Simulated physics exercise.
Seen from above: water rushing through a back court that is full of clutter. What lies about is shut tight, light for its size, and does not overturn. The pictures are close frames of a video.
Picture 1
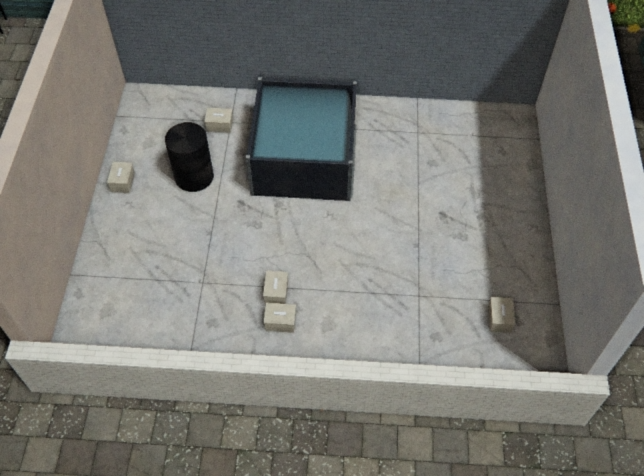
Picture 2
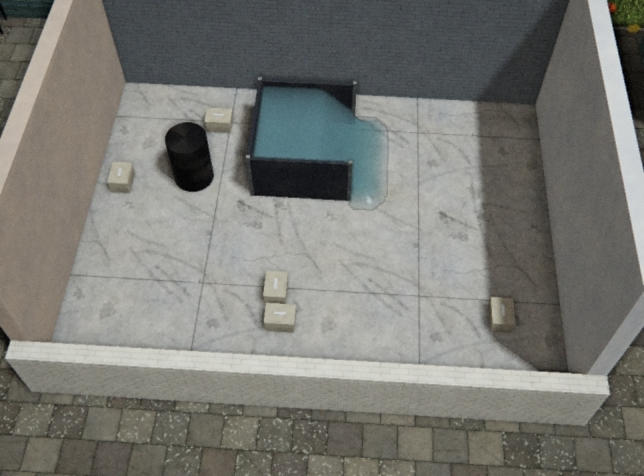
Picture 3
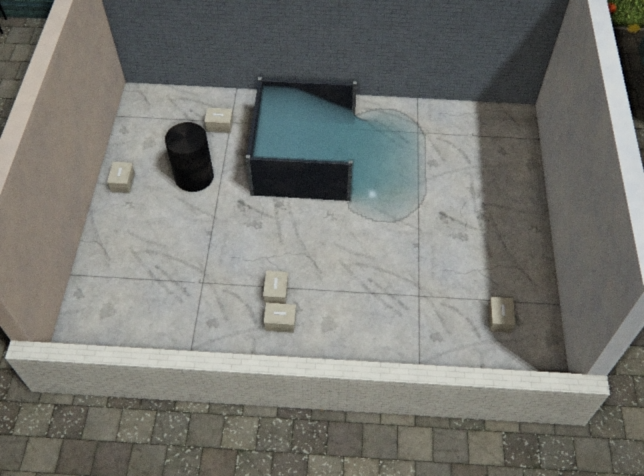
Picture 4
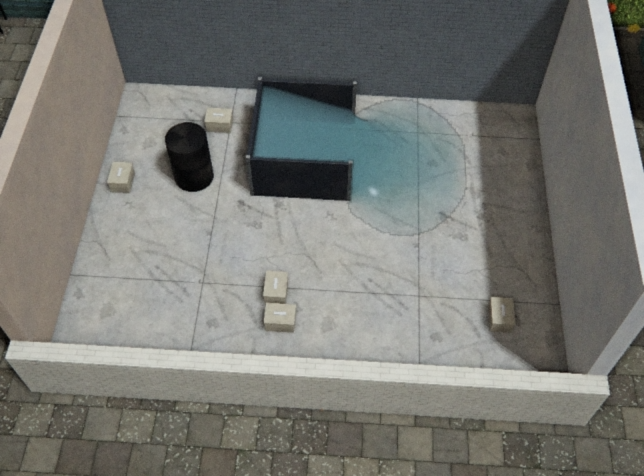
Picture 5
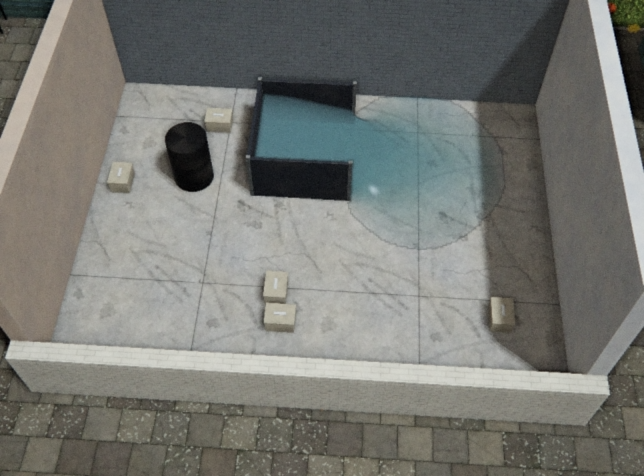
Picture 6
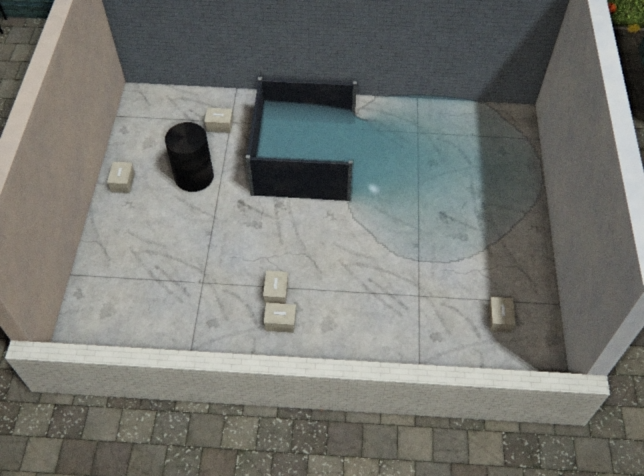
The clip shows water pouring from the open right side of a dark tank in a walled courtyard and spreading across the pale floor toward the right wall, while the black cylinder and five small boxes stay still.
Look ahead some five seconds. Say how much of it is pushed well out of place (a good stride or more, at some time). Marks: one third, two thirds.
It is one to two thirds.
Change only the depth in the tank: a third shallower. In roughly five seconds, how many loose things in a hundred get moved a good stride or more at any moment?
Near 20 in a hundred.
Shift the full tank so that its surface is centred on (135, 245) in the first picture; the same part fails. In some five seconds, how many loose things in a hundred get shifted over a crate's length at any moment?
Roughly 60 per cent.
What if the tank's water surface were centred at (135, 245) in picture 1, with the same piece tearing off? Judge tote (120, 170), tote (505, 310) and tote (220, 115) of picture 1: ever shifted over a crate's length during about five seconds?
In turn: Not that far, moved that far, no.
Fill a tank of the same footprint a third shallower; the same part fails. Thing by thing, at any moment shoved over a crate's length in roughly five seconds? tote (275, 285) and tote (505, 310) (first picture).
In that order: Under that, yes.
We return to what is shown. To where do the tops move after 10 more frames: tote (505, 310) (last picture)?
Near (521, 339).
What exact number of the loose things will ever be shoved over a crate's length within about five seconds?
I count 3.
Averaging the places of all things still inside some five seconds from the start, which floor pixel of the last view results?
Near (198, 240).
A moment on, 0 of 5 are well off their spots; 0 afloat.
Next, 0 of 5 are well off their spots; 0 afloat.
Later, 1 of 5 are well off their spots; 1 afloat.
In the end, 3 of 5 are well off their spots, and 3 have been at some point; 2 afloat.
